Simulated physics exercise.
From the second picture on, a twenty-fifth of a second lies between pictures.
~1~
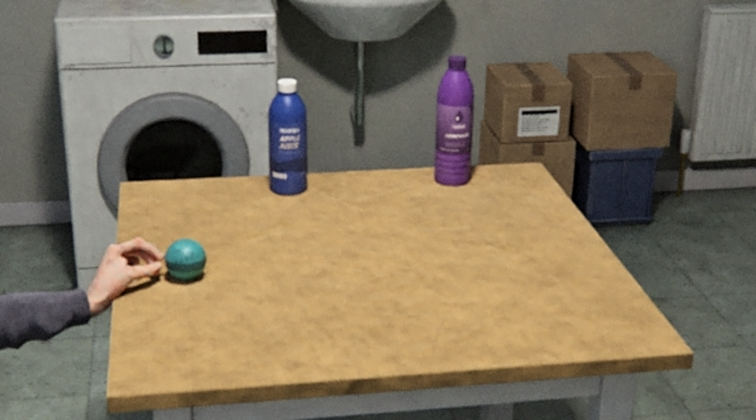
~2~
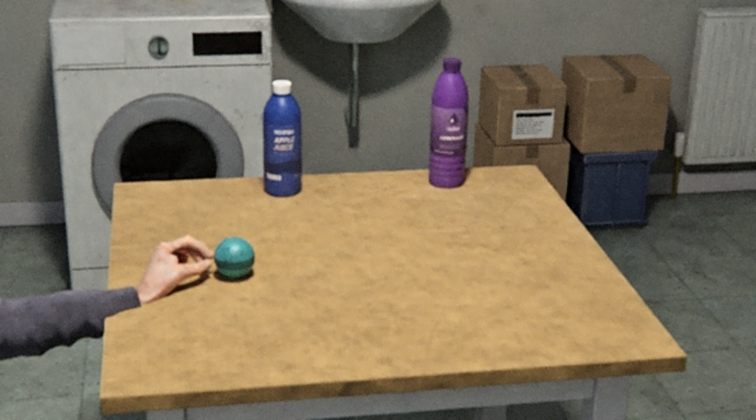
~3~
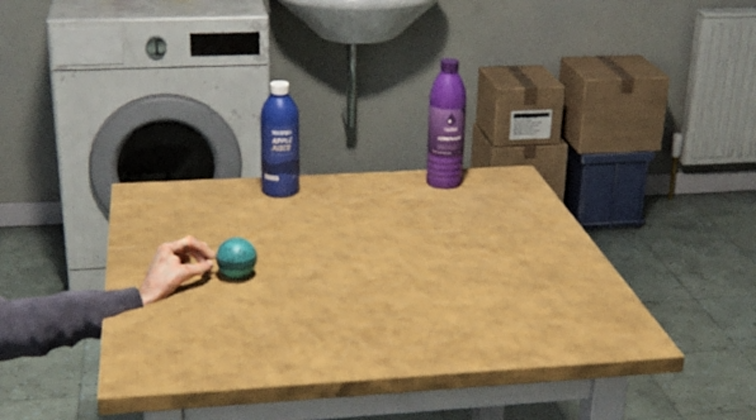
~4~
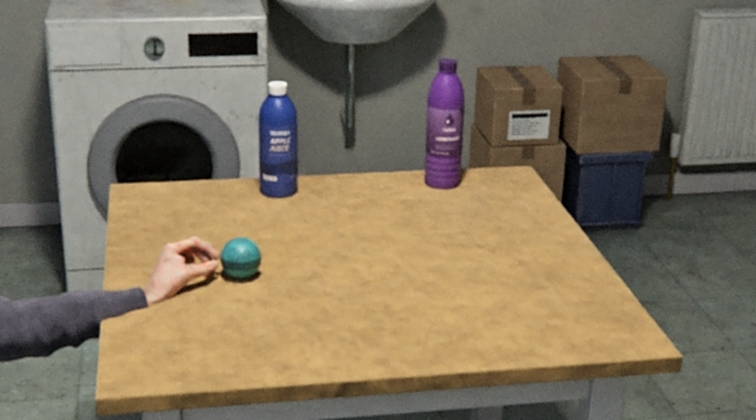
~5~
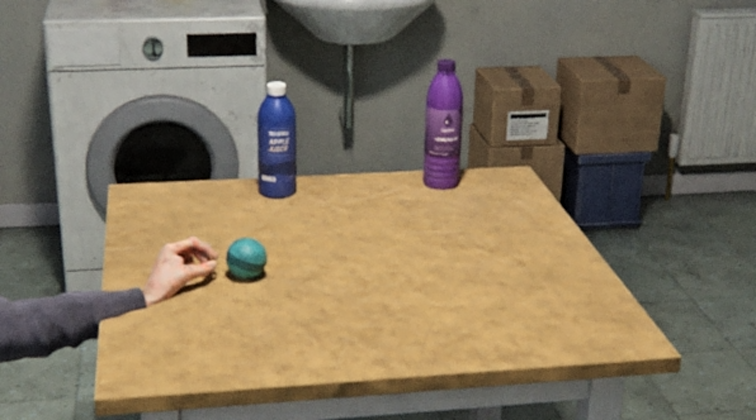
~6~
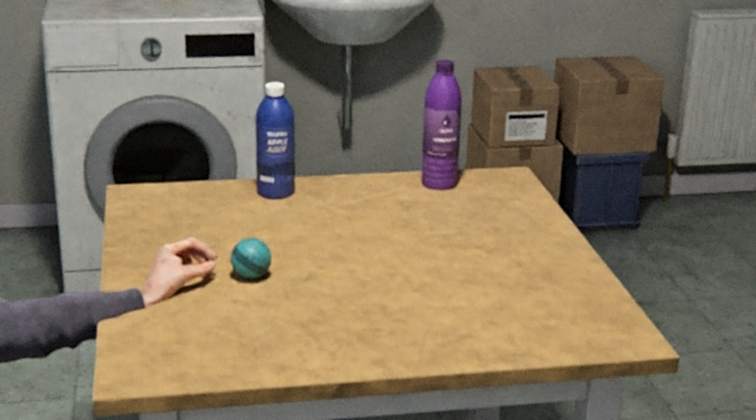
The video shows a hand moving a turquoise ball to the right across a wooden table with blue and purple bottles, then staying nearly still with fingers curled as the ball rolls slowly a little farther right, away from it.
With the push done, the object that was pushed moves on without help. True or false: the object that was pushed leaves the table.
False.
Then, 0.10 s on from there, turquoise ball shifted about its own width near (263, 258).
Then, 0.20 s on from there, turquoise ball shifted about its own width near (272, 257).
Then, 0.40 s on from there, turquoise ball shifted about its own width near (277, 257).
In the end, moved from the start, turquoise ball. At the end, from the last picture's camera, turquoise ball near (277, 257).
